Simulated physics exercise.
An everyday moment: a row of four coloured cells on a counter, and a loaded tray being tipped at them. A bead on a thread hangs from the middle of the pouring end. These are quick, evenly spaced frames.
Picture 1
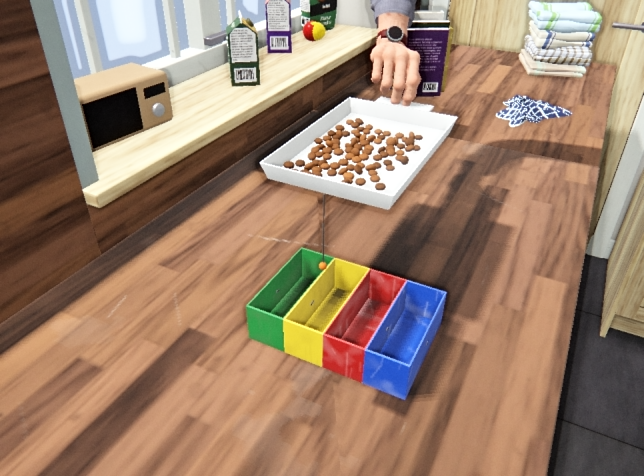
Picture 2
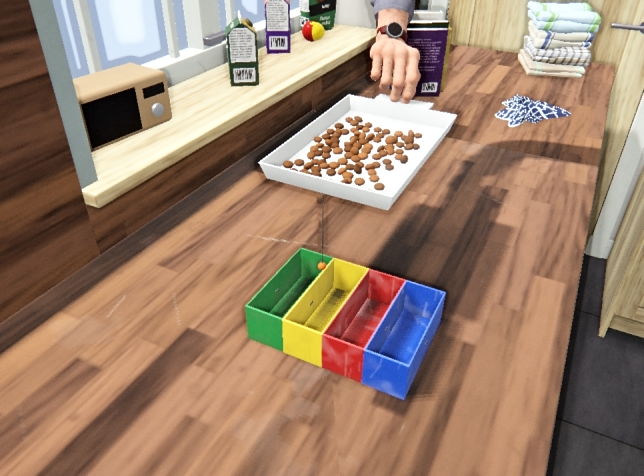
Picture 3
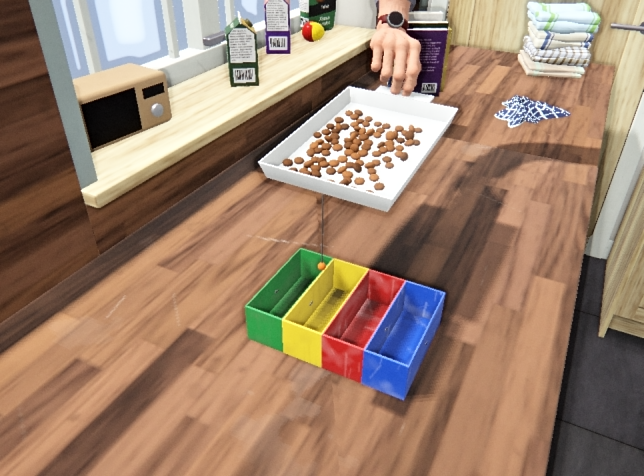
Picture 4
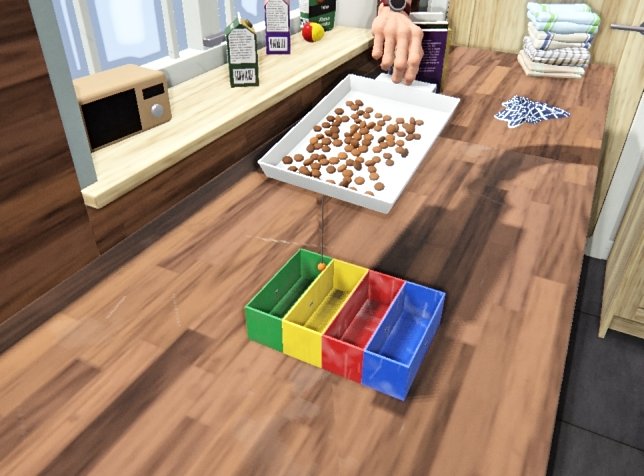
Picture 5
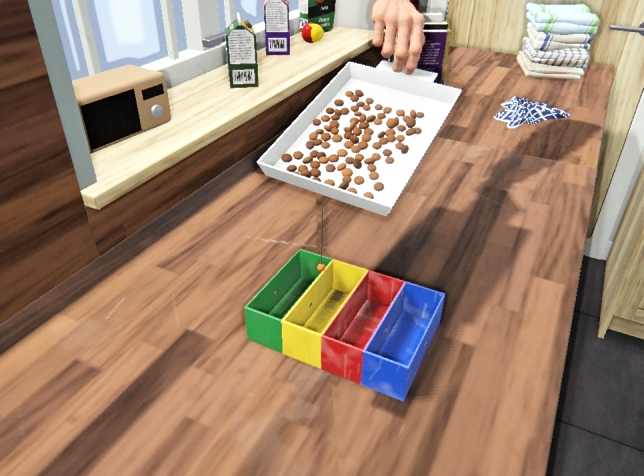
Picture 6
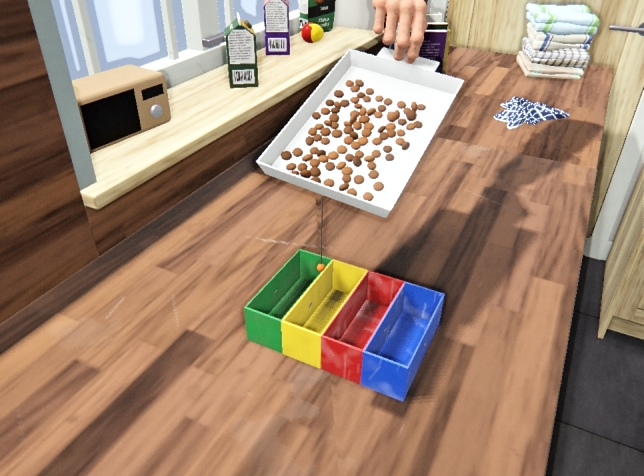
On a wooden kitchen counter, a hand gradually tilting a white tray of brown kibble above green, yellow, red and blue compartments.
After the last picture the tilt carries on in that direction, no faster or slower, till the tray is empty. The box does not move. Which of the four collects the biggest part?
Fullest: The red cell.
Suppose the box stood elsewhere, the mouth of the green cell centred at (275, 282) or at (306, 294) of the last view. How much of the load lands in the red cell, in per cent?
Roughly 60 per cent, and 50 per cent.
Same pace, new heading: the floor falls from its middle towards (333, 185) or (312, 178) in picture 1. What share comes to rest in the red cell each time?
Roughly 30 per cent, and 0 per cent.
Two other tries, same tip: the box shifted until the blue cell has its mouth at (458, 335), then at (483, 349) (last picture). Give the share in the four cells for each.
Near 100 % and 90 %.
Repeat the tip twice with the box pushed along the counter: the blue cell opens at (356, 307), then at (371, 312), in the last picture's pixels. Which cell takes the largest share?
One: The blue one. Two: The blue one.
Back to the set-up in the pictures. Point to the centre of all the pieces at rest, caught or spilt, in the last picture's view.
Near (363, 338).
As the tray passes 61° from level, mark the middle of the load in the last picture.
Near (359, 172).
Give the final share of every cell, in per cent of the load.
Green cell near 0; yellow cell near 20; red cell near 70; blue cell near 10.
Shortly afterwards, tray tipped steeply; the whole lot on the tray.
Next, tray tipped right over; near a third on the tray; near a third in the red cell; a little in the blue cell; a little in the yellow cell; near a quarter falling or outside the box.
Some moments later, tray tipped past a quarter turn; near two thirds in the red cell; a little in the yellow cell; a little in the blue cell.
In the end, tray tipped past a quarter turn; near two thirds in the red cell; a little in the yellow cell; a little in the blue cell; none at all in the green cell.
